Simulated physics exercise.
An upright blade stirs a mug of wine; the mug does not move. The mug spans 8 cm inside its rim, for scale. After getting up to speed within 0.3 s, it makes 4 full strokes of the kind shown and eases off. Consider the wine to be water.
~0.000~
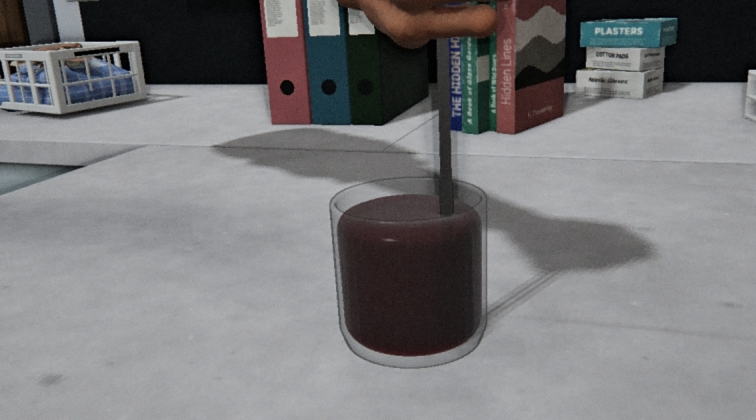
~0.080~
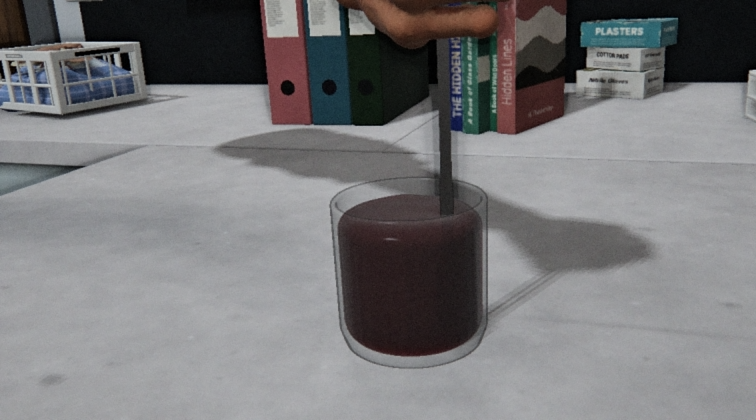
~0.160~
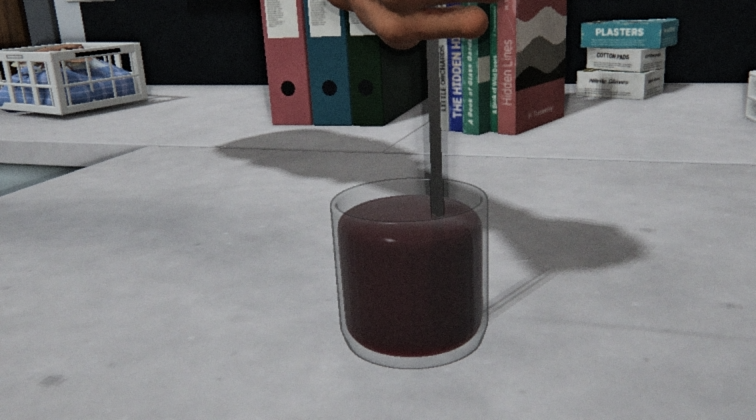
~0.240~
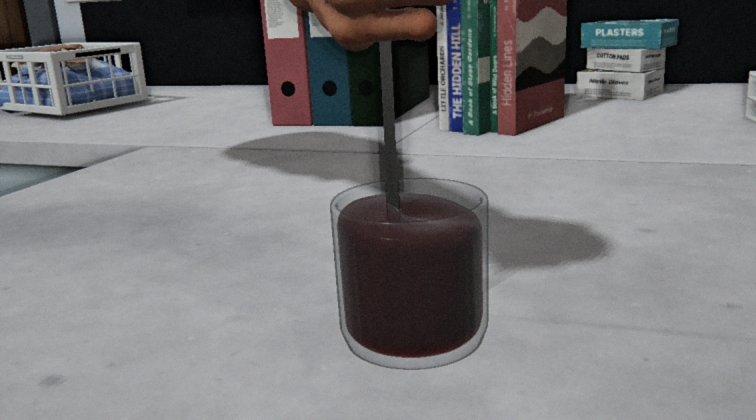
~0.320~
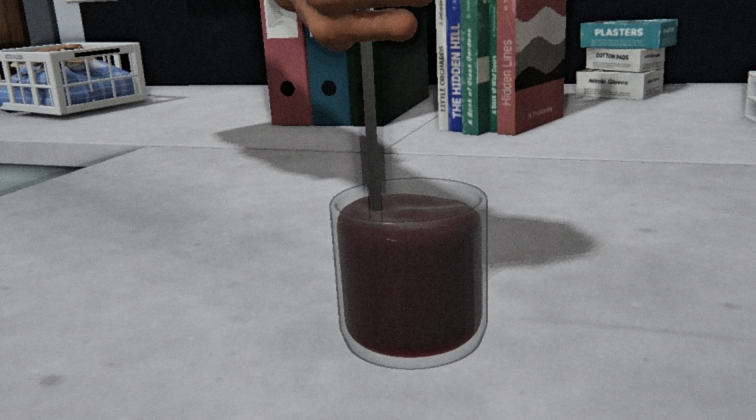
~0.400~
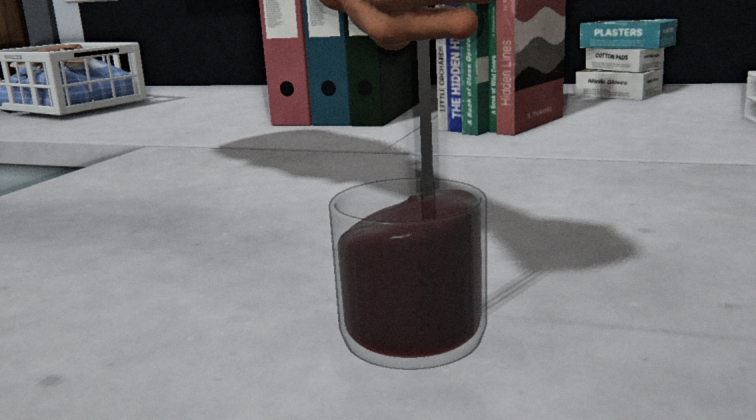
Hand moving a dark upright blade left, then back right through dark red liquid in a clear glass, the surface tilting.
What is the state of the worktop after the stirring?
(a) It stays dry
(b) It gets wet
Option b: It gets wet.
After 0.68 s 2 ml is over the rim.
After 0.96 s 10 ml is over the rim.
After 1.24 s 18 ml is over the rim.
After 1.52 s 19 ml is over the rim.
In the end 19 ml is over the rim.
